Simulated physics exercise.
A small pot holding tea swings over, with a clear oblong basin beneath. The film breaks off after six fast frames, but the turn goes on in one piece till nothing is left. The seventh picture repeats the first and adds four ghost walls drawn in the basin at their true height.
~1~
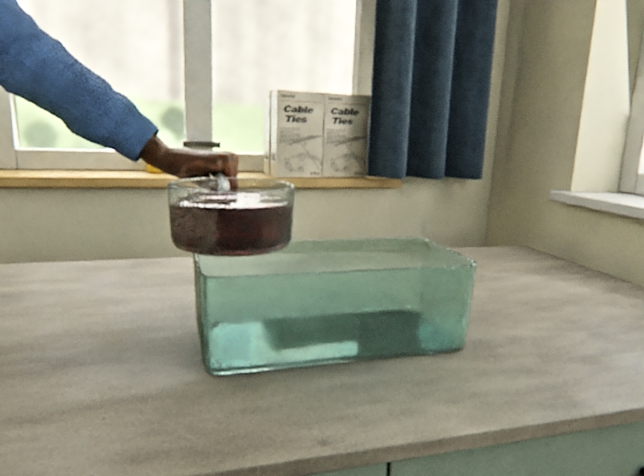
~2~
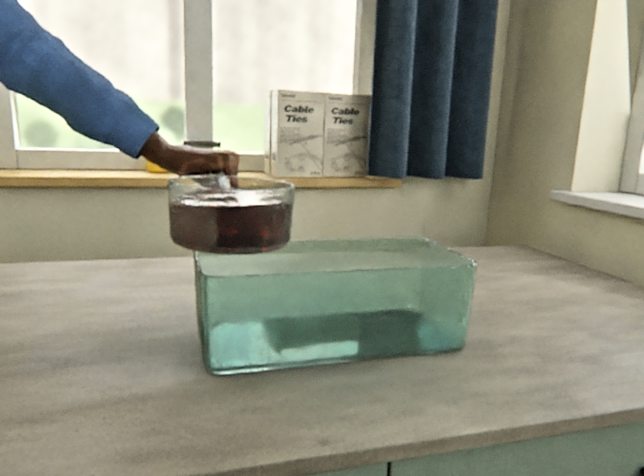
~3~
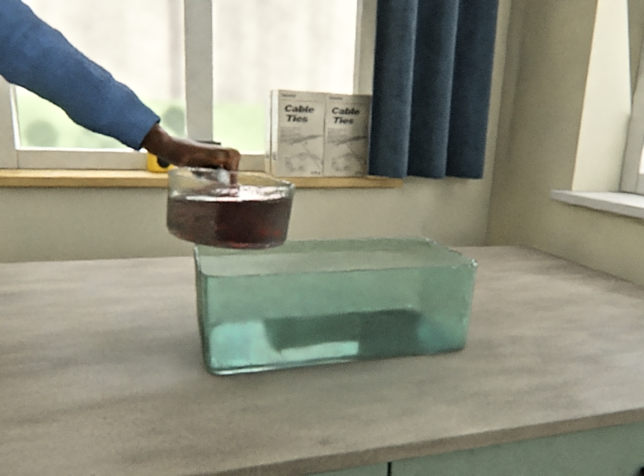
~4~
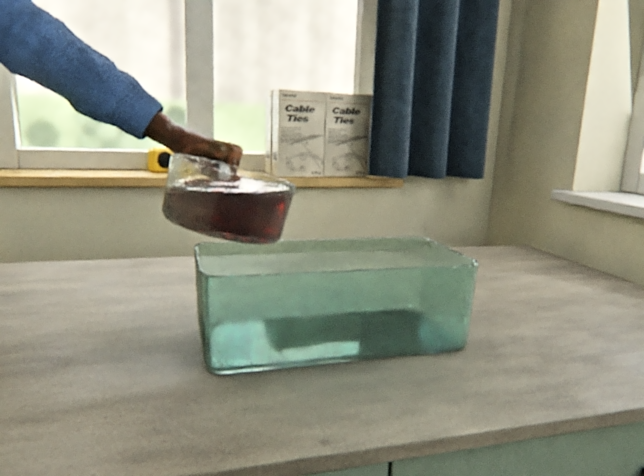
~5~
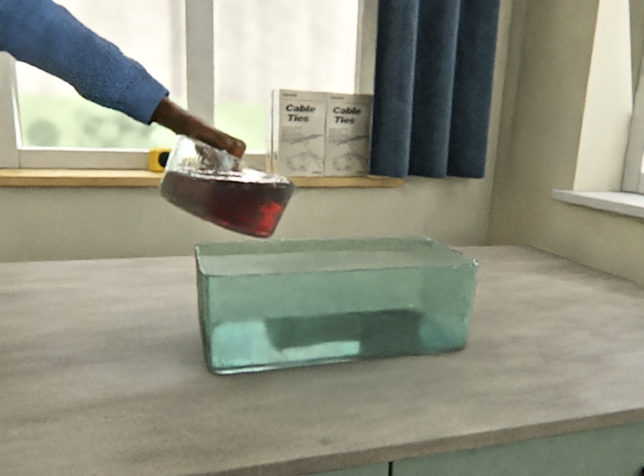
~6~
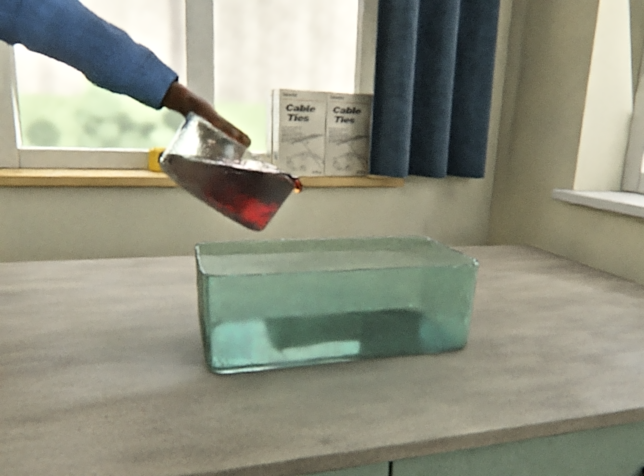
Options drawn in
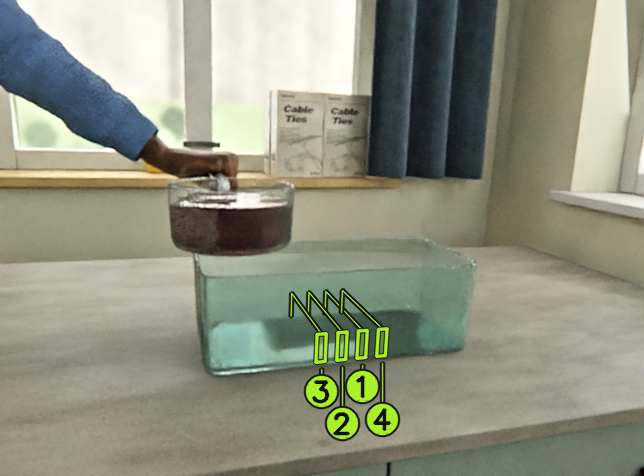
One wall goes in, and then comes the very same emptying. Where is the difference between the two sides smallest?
Use position 4.
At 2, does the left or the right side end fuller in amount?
The right side.
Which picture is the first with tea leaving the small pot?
In picture 6.
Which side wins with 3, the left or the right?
More ends on the right.
On the marked copy, 1 at (362, 365); 2 at (342, 367); 3 at (321, 369); 4 at (382, 363).
For position 1, about 21 % ends left of the wall and 77 % right of it.
For position 2, about 13 % ends left of the wall and 86 % right of it.
For position 3, about 9 % ends left of the wall and 90 % right of it.
For position 4, about 43 % ends left of the wall and 55 % right of it.
